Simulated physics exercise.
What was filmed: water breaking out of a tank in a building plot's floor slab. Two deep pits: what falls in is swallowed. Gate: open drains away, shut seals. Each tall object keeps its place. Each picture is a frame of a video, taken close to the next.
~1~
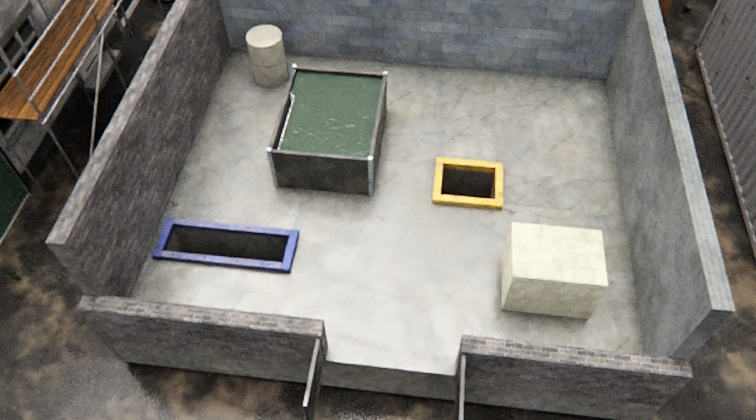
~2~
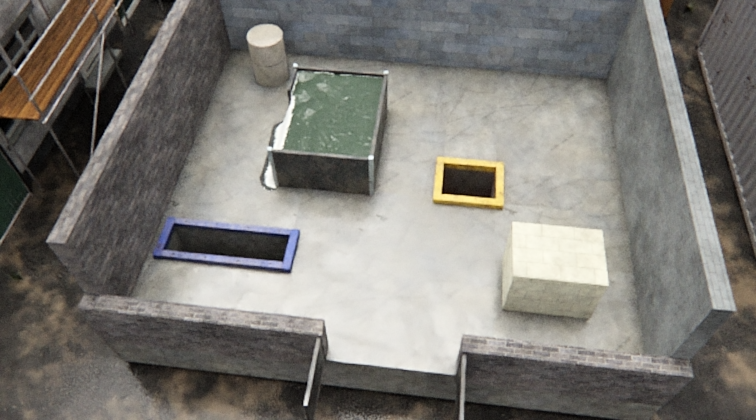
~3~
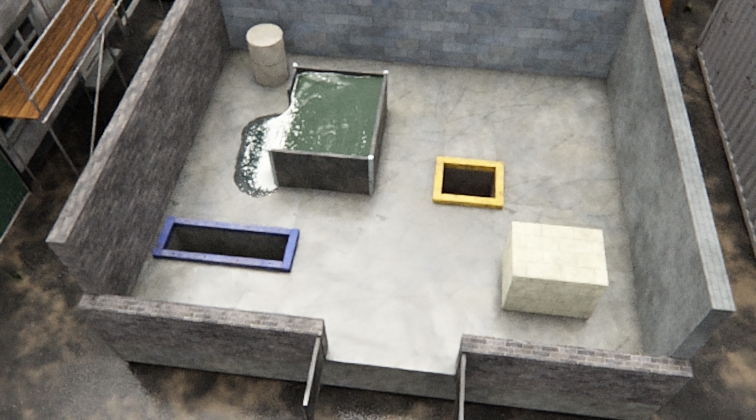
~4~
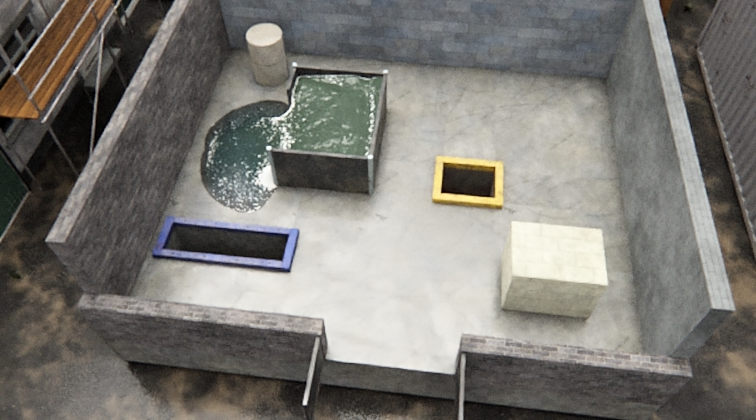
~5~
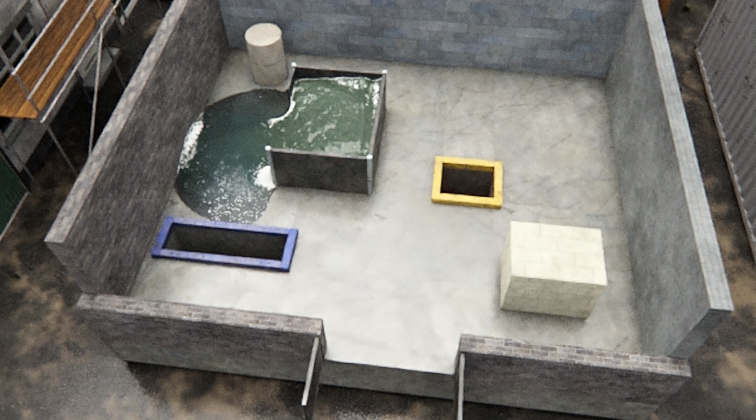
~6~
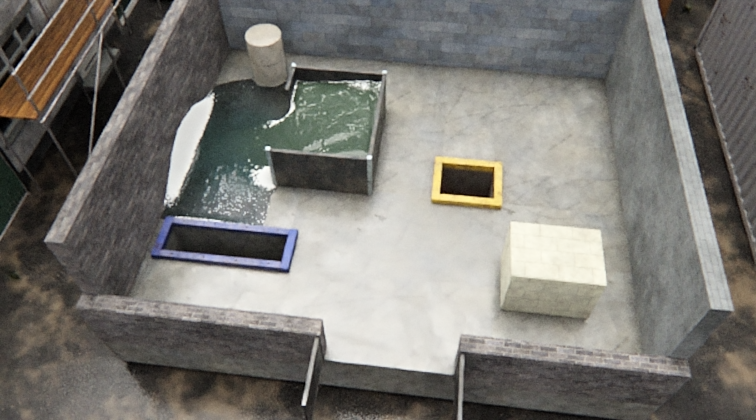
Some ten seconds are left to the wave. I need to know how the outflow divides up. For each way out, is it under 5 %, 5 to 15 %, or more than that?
Here is how it divides: The gate ends up with under 5 %; the blue pit ends up with more than 15 %; the yellow pit ends up with under 5 %.
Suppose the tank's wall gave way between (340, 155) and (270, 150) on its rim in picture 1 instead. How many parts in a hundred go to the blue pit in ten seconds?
Share to the blue pit: 35 in a hundred.
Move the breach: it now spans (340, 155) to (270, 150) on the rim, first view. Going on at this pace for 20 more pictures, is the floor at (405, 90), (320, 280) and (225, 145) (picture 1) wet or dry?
Spot by spot: Unaffected, then soaked through, then soaked through.
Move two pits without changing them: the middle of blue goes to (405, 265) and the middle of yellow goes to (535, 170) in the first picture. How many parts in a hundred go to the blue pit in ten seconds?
Out of every hundred parts, the blue pit gets 0.
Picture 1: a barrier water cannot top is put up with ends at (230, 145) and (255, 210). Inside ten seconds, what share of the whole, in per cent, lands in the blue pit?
Share, blue pit - 4 in a hundred.
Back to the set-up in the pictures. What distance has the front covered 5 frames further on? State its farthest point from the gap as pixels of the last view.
Close to (120, 319).
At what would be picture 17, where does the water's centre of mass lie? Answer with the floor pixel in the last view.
Around pixel (266, 149) of the last picture.
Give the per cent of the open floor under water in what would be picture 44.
I reckon 80 per cent or so.
A moment on, water covers 15 % of the floor; the gate 0 %, the blue pit 2 %, the yellow pit 0 %.
Next, water covers 20 % of the floor; the gate 0 %, the blue pit 9 %, the yellow pit 0 %.
Then, water covers 45 % of the floor; the gate 0 %, the blue pit 17 %, the yellow pit 0 %.
Later, water covers 80 % of the floor; the gate 0 %, the blue pit 22 %, the yellow pit 0 %.
In the end, water covers 90 % of the floor; the gate 2 %, the blue pit 24 %, the yellow pit 0 %.
